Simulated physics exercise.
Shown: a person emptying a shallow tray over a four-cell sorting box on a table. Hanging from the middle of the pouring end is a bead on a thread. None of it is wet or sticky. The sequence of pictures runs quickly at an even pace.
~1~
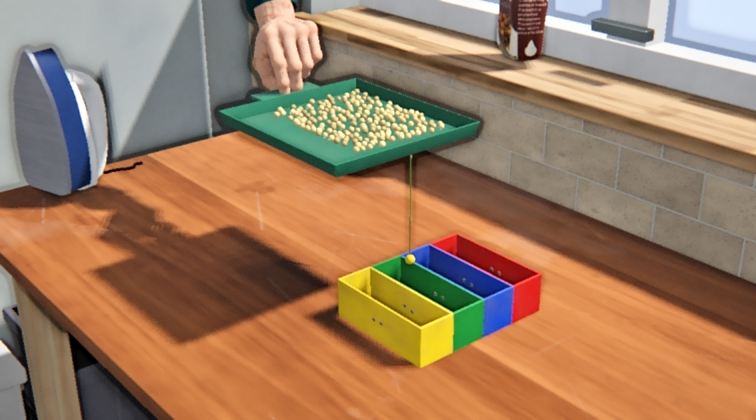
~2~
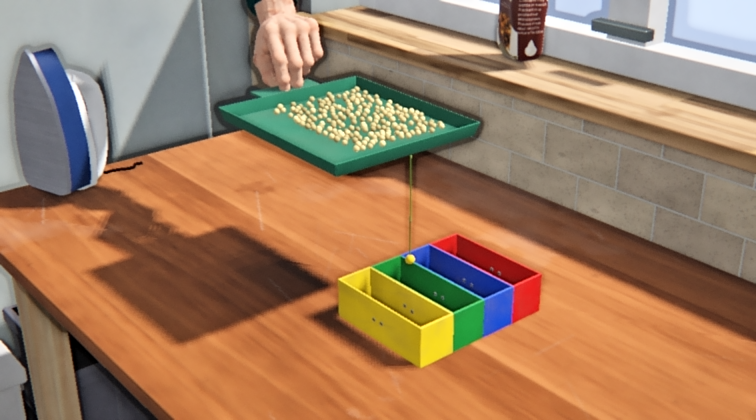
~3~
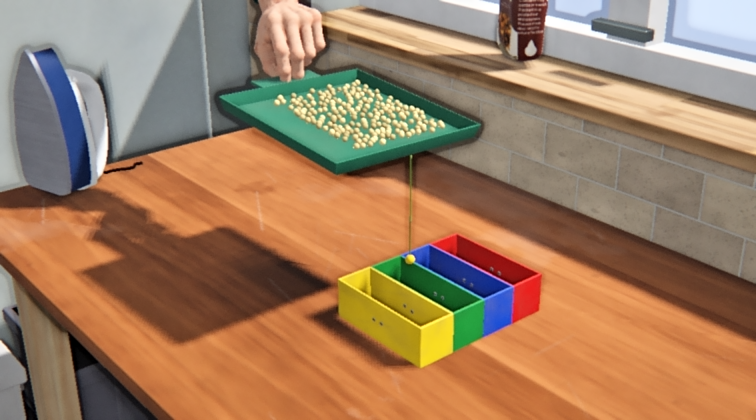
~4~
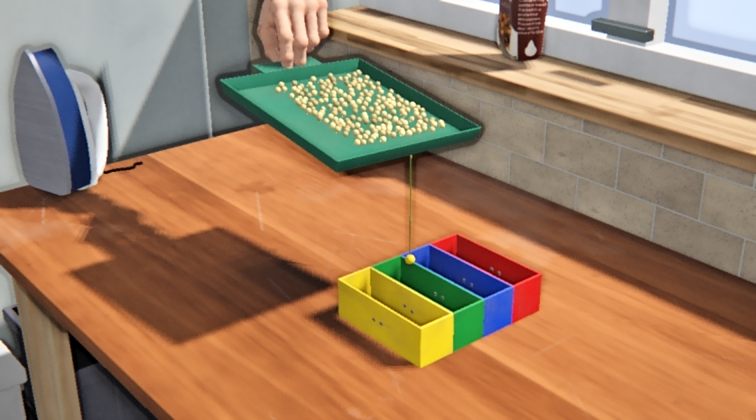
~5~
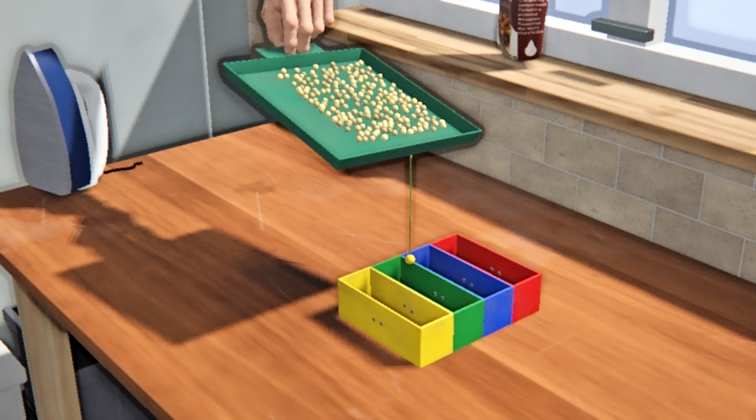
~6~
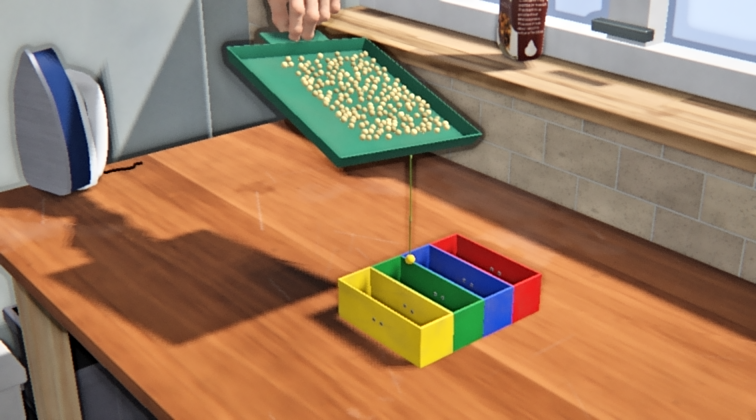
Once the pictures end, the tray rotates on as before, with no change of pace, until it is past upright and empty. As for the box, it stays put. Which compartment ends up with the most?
The red one.
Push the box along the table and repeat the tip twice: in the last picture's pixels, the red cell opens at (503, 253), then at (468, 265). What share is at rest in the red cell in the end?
40 and 30 in a hundred.
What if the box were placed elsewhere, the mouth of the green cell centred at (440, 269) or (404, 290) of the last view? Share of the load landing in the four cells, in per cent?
About 100% and about 40%.
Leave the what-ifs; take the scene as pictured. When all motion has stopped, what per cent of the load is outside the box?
10 %.
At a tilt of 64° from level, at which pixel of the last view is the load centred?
In the last view, the load is centred close to (449, 142).
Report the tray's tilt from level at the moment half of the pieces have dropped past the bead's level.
Reading: Some 100°.
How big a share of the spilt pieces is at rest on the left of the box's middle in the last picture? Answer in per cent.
Estimate: Near 0 per cent.
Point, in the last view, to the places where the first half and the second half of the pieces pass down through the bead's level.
First half (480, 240); second half (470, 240).
Soon, tray tipped steeply; most on the tray; a stray few in the red cell; a stray few in the blue cell; a small part falling or outside the box.
A while on, tray tipped past a quarter turn; about a quarter on the tray; about a third in the red cell; a small part in the blue cell; a stray few in the green cell; about a third falling or outside the box.
Towards the end, tray tipped past a quarter turn; about two thirds in the red cell; about a quarter in the blue cell; a stray few in the green cell; a small part falling or outside the box.
Finally, tray tipped past a quarter turn; about two thirds in the red cell; about a quarter in the blue cell; a stray few in the green cell; none in the yellow cell; a small part outside the box.
